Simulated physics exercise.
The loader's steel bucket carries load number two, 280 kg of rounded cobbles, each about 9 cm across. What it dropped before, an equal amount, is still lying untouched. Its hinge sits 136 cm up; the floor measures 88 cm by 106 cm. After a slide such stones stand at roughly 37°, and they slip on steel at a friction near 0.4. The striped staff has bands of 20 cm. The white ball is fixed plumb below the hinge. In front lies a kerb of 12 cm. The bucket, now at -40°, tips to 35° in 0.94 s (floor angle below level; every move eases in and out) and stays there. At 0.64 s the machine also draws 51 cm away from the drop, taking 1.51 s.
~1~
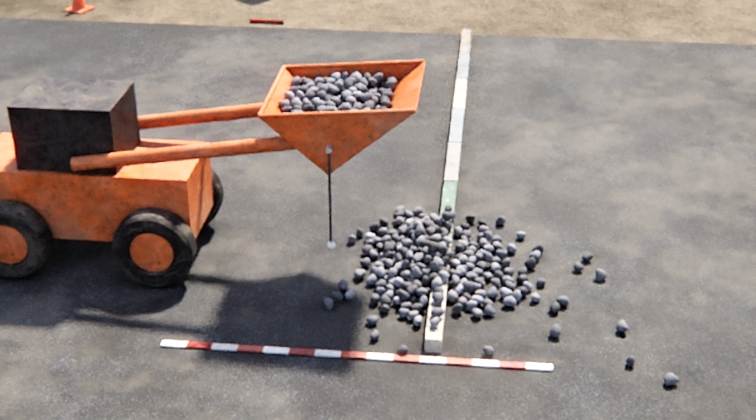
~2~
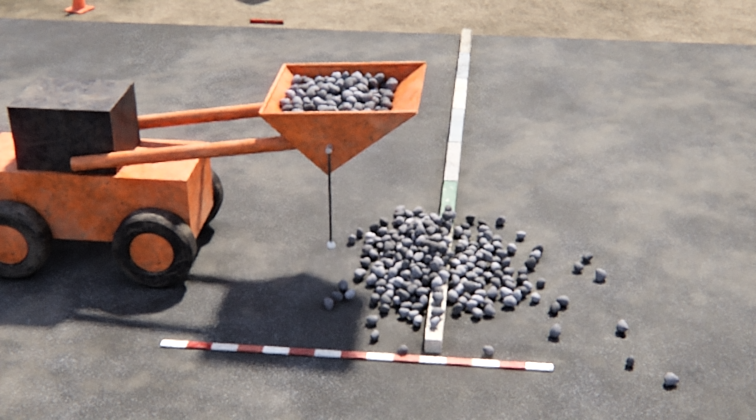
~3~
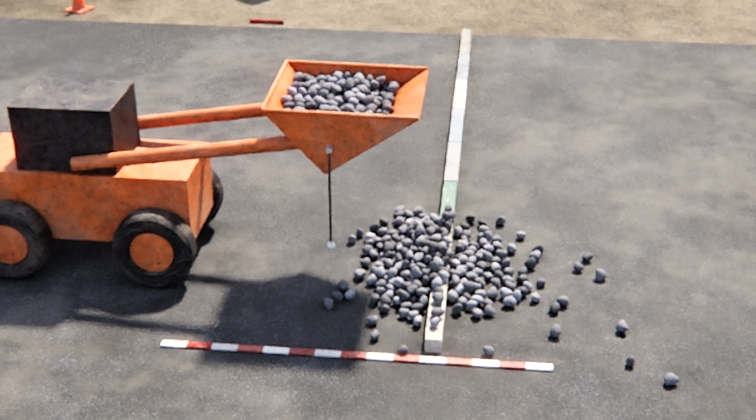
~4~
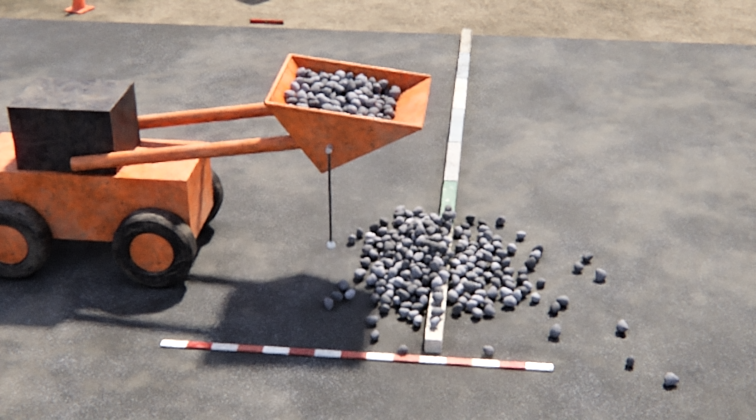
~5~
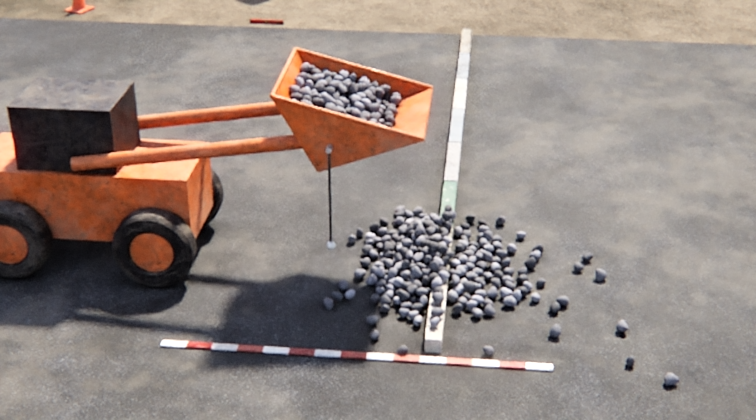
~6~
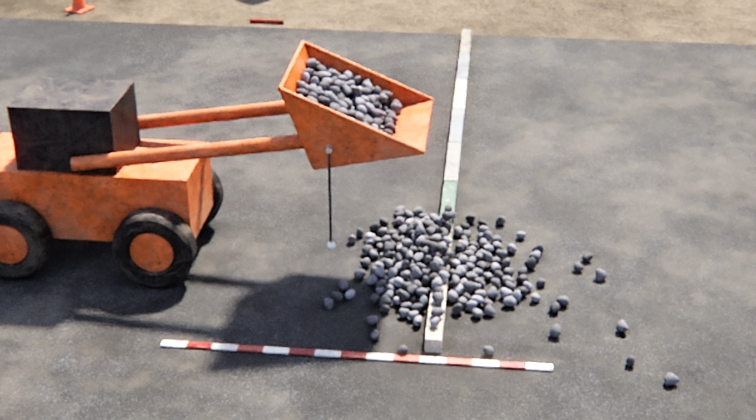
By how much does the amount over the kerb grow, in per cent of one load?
About 38 per cent.
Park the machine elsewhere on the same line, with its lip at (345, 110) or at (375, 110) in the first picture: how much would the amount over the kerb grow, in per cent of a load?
Near 0 per cent from the first place, 5 from the second.
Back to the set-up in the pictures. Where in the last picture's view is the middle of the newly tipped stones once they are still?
Around (424, 257).
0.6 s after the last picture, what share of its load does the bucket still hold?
About 75 per cent.
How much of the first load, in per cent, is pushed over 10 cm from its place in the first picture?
About 15 per cent.
Then, 0.3 s after the last picture the floor is at 23°; in per cent of one load, 100 in the bucket, 69 on this side of the kerb, 31 over the kerb; the foremost stones are at (599, 307).
Then, 0.6 s after the last picture the floor is at 35°; in per cent of one load, 76 in the bucket, 93 on this side of the kerb, 31 over the kerb; the foremost stones are at (599, 307).
Then, 2.2 s after the last picture the floor is at 35°; in per cent of one load, 0 in the bucket, 131 on this side of the kerb, 69 over the kerb; the foremost stones are at (632, 301).
Then, 4.9 s after the last picture the floor is at 35°; in per cent of one load, 0 in the bucket, 131 on this side of the kerb, 69 over the kerb; the foremost stones are at (633, 301). Net gain over the kerb, 38.
